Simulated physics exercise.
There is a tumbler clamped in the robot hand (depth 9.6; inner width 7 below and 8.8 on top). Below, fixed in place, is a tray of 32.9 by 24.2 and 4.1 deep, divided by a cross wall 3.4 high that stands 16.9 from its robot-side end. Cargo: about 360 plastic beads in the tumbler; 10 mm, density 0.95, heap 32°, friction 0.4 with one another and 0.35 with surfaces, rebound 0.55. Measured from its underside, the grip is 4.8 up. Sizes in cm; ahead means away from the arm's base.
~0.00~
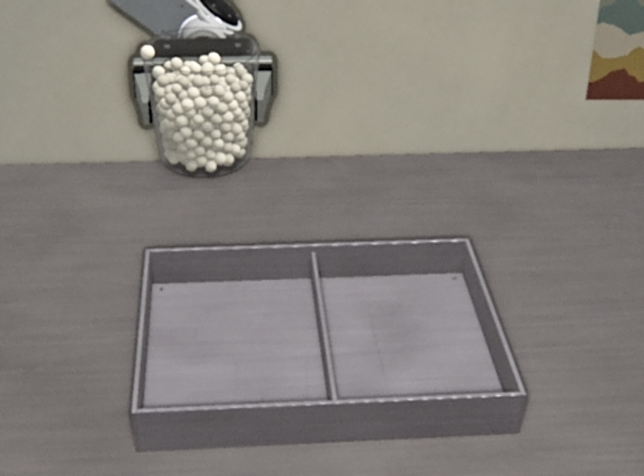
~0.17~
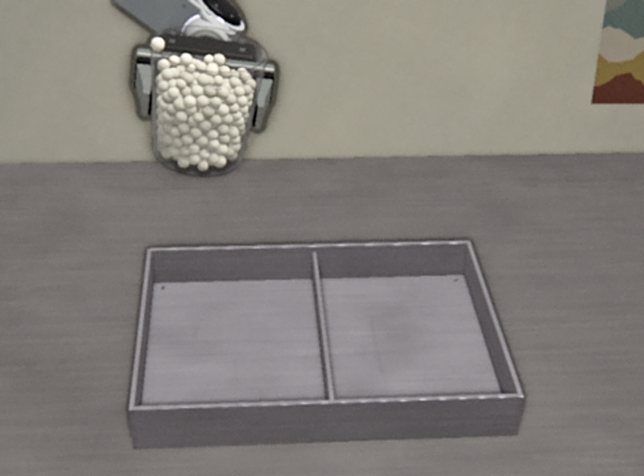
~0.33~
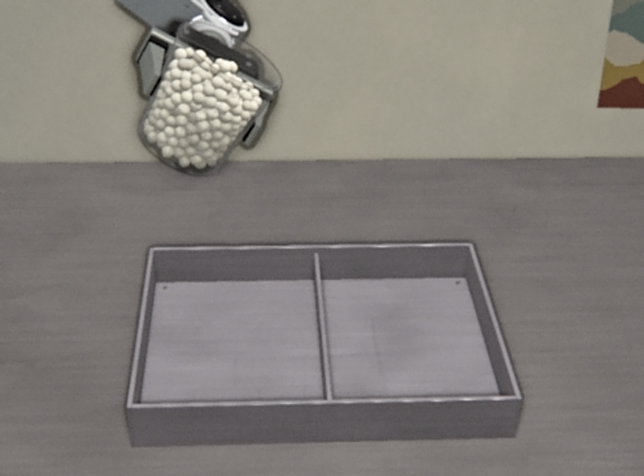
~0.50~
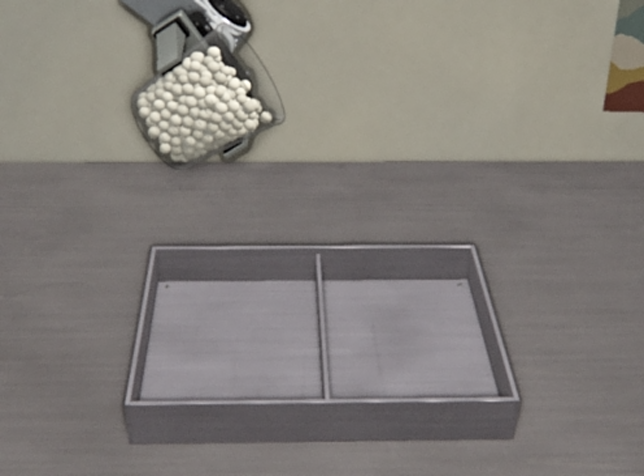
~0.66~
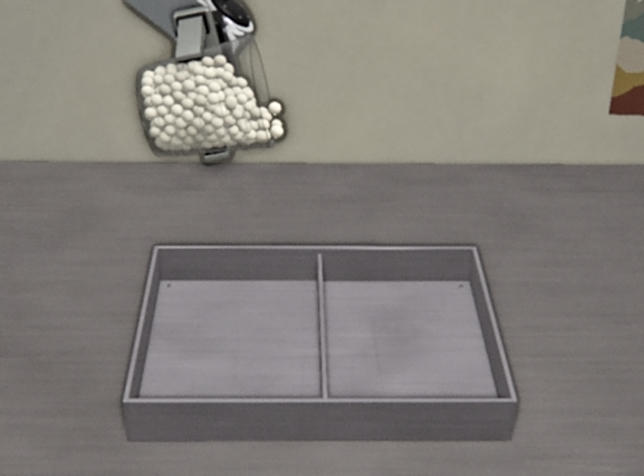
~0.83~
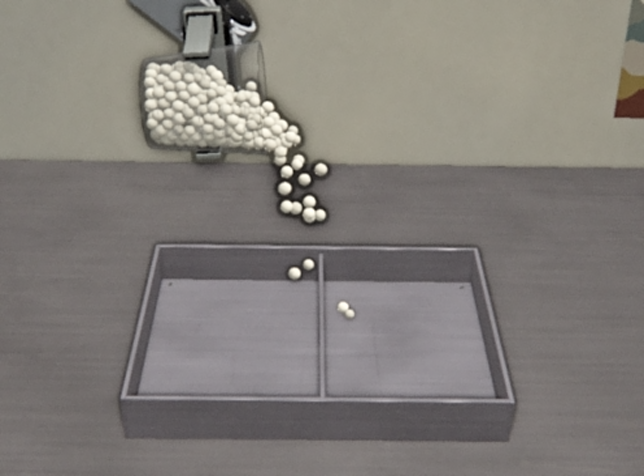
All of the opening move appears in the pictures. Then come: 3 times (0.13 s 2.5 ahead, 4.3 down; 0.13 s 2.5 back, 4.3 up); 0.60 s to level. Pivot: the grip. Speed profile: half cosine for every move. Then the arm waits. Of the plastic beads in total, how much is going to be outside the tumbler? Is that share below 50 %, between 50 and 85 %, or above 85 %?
The share is between 50 and 85 %.
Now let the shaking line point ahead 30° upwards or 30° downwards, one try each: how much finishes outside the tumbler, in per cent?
Result: Approx. 100 % and 85 %, one try each.
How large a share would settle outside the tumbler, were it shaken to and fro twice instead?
Then roughly 55 percent.
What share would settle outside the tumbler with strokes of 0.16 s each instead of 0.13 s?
60 %.
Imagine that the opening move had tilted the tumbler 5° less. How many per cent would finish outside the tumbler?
Around 45 in a hundred, I'd say.
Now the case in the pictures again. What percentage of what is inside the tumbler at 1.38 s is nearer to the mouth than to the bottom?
Near 45 %.
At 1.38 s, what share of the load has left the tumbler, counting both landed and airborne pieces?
I'd say some 45 percent.
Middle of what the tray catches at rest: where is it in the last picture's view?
I'd say somewhere near (387, 344) in the final view.
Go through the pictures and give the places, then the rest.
In the first picture, tumbler middle at (203, 106), level; upper third of the load around (204, 85), from x 145 to 245, top at y 55; 358 in the tumbler.
In the second picture, tumbler middle at (203, 105), tilted 8° forward; upper third of the load around (203, 85), from x 160 to 250, top at y 45.
In the third picture, tumbler middle at (203, 104), tilted 30° forward; upper third of the load around (200, 85), from x 150 to 255, top at y 55.
In the fourth picture, tumbler middle at (204, 104), tilted 56° forward; upper third of the load around (201, 84), from x 145 to 265, top at y 55.
In the fifth picture, tumbler middle at (204, 102), tilted 78° forward; upper third of the load around (193, 85), from x 145 to 275, top at y 60.
In the sixth picture, tumbler middle at (204, 101), tilted 86° forward; upper third of the load around (184, 90), from x 150 to 350, top at y 65; 337 in the tumbler, 2 in the far-side part, 1 in the robot-side part, 18 in flight or on a rim.
By 1.38 s, tilted 86° forward, highest piece 27 above the table; 194 in the tumbler, 106 in the far-side part, 24 in the robot-side part, 34 in flight or on a rim.
By 1.93 s, tilted 38° forward, highest piece 28 above the table; 173 in the far-side part, 132 in the tumbler, 48 in the robot-side part, 1 on the table or floor, 4 in flight or on a rim.
By 2.41 s, level, highest piece 28 above the table; 178 in the far-side part, 132 in the tumbler, 47 in the robot-side part, 1 on the table or floor.
By 3.46 s, level, highest piece 28 above the table; 178 in the far-side part, 132 in the tumbler, 47 in the robot-side part, 1 on the table or floor.
Final count, 178 in the far-side part, 132 in the tumbler, 47 in the robot-side part, 1 on the table or floor. That is 63 % outside the tumbler.
